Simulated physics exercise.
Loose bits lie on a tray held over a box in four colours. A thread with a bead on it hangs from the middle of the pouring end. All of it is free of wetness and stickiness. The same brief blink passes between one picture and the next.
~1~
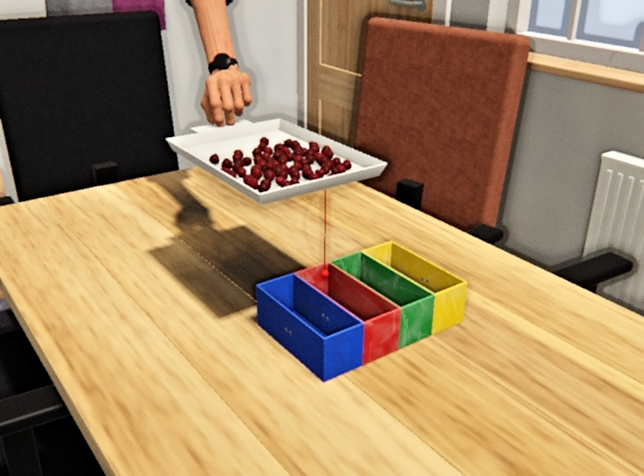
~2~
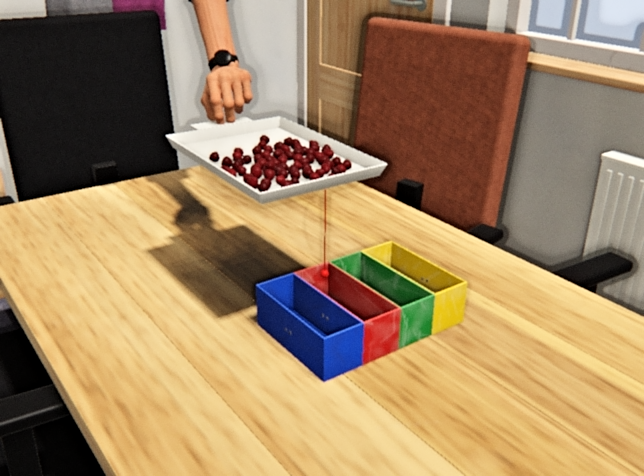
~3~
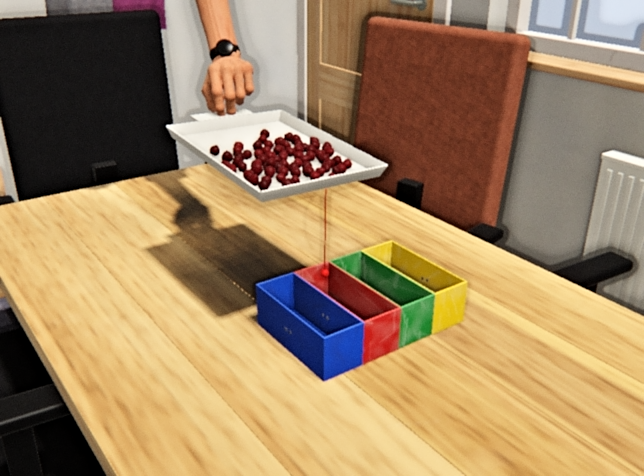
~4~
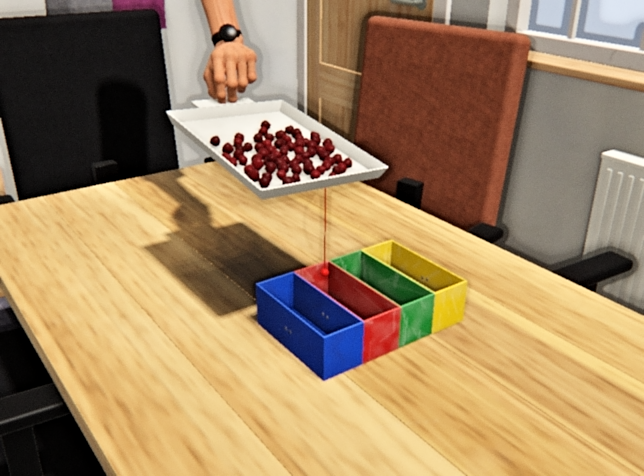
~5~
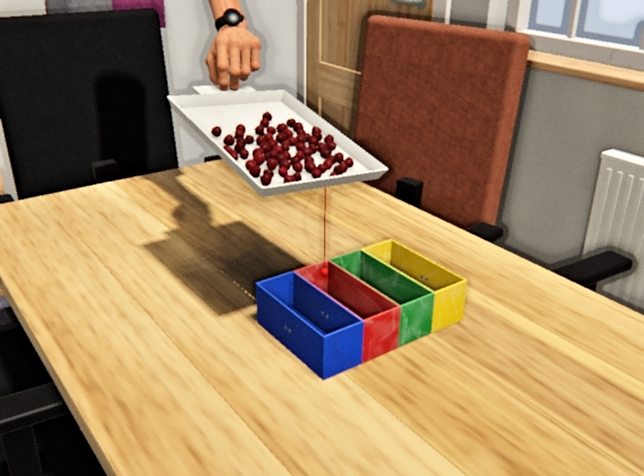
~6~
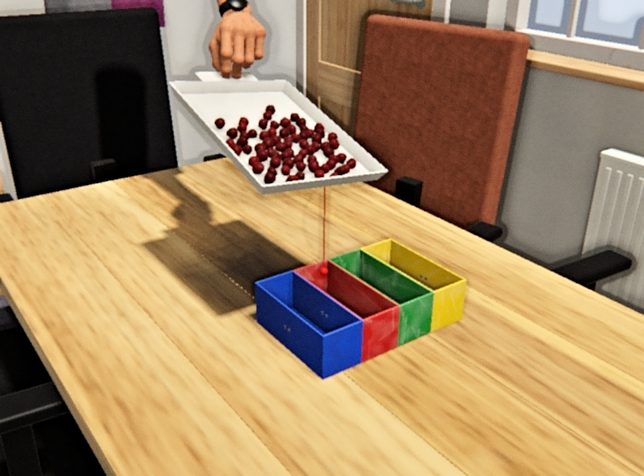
A hand gradually tilts a white tray of dark red dried cherries above four coloured boxes.
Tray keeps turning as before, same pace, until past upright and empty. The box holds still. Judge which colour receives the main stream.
Receiving the main stream: Green.
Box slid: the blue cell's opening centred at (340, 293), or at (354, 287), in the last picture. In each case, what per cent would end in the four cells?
In order: 100 percent, then 90 percent.
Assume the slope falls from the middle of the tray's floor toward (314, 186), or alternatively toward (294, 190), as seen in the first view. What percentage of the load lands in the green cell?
Respectively close to 20 and 0 in a hundred.
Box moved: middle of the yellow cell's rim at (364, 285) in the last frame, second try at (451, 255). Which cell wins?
The cell in yellow first, the cell in red second.
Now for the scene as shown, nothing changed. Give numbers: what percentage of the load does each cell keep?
The blue cell holds 0 %, the red cell 20 %, the green cell 50 % and the yellow cell 20 %.
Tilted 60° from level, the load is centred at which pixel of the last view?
In the last view, the load is centred close to (333, 151).
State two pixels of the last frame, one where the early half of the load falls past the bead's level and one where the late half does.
The opening part goes through (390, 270); what follows goes through (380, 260).
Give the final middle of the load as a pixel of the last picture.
Near (387, 312).
Just after the last frame, tray tipped steeply; every one on the tray.
A moment on, tray tipped right over; about a tenth on the tray; roughly a third in the green cell; about a tenth in the yellow cell; about a tenth in the red cell; just a few in the blue cell; roughly a quarter falling or outside the box.
Further on, tray tipped past a quarter turn; roughly half in the green cell; roughly a quarter in the yellow cell; roughly a quarter in the red cell; just a few in the blue cell; about a tenth falling or outside the box.
When it is over, tray tipped past a quarter turn; roughly half in the green cell; roughly a quarter in the yellow cell; roughly a quarter in the red cell; just a few in the blue cell; about a tenth outside the box.
